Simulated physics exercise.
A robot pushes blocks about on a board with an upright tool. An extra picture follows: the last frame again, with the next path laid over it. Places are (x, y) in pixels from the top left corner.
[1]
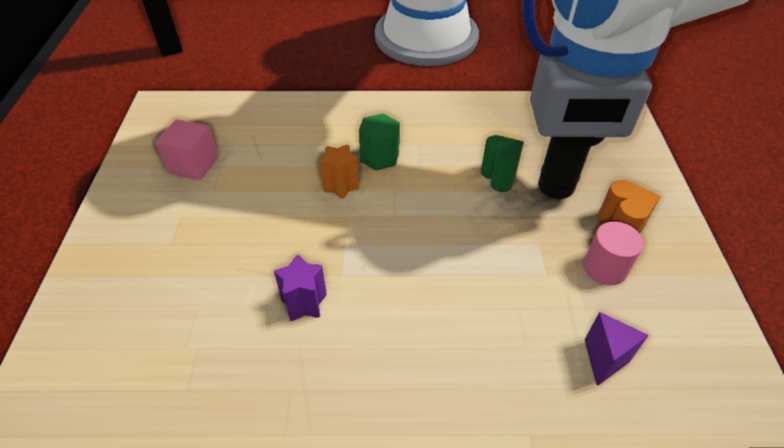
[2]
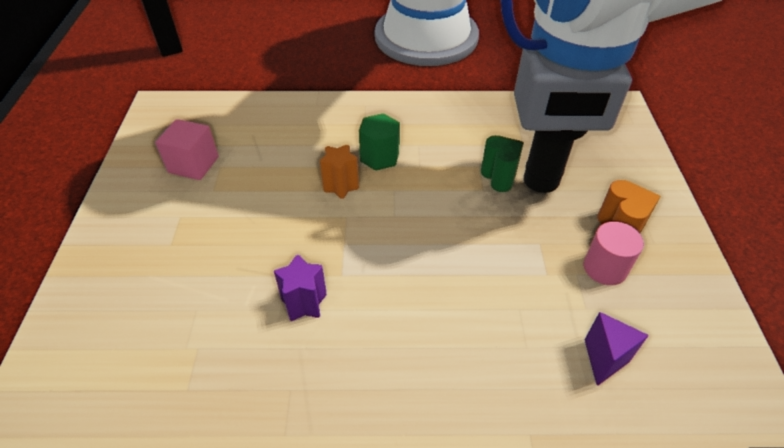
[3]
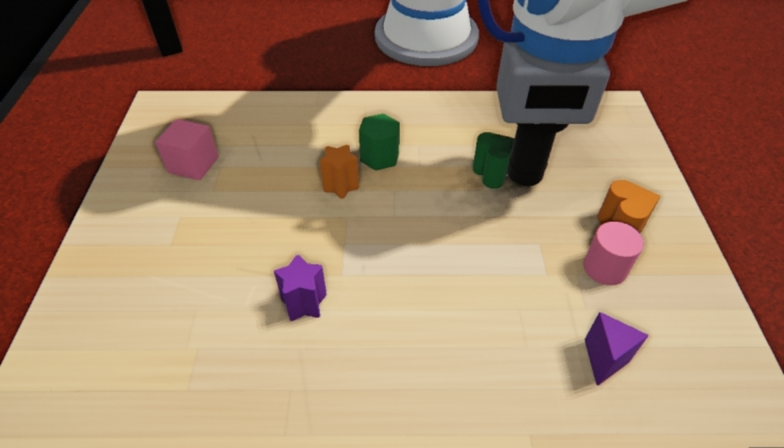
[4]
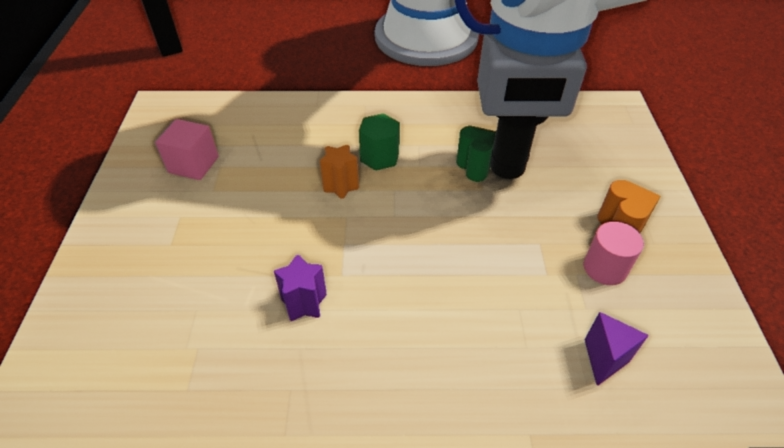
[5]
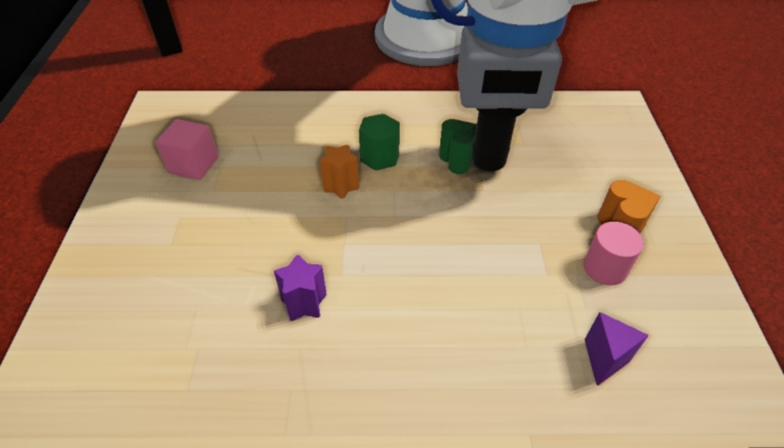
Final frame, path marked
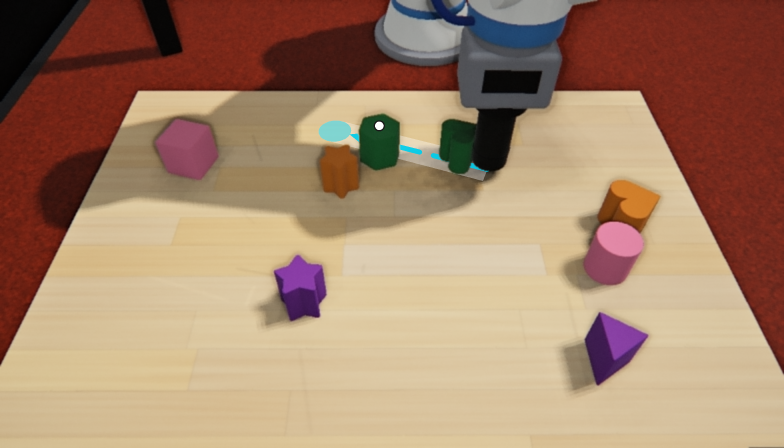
On a wooden board, a robot arm moves its upright black tool left, then pushes a green heart-shaped block leftward among scattered blocks.
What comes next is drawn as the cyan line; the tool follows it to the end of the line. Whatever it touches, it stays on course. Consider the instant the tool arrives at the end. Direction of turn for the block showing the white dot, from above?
It ends up turned anticlockwise.
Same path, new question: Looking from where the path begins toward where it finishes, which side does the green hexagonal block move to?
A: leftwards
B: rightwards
Correct choice: A.
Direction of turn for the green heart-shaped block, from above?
From above, the turn goes clockwise.
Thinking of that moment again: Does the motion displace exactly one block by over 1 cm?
That would be a no.
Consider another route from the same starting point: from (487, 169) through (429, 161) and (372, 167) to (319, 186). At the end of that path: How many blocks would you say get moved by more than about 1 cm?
Answer: Three or more.
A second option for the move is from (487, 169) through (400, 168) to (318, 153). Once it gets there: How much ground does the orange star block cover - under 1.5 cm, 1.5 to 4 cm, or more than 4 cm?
The displacement of the orange star block is below 1.5 cm.
The line goes from (487, 169) to (335, 131); the dot is on the green hexagonal block.
What follows on the original path. One third of the way, tool (435, 147); green heart-shaped block (410, 113), turned 20° clockwise.
Two thirds of the way, tool (383, 134); green hexagonal block (349, 125), turned 70° anticlockwise; green heart-shaped block (367, 95), turned 55° clockwise.
At the end, tool (334, 122); orange star block unmoved; green hexagonal block (331, 126), turned 130° anticlockwise; green heart-shaped block (351, 84), turned 90° clockwise.
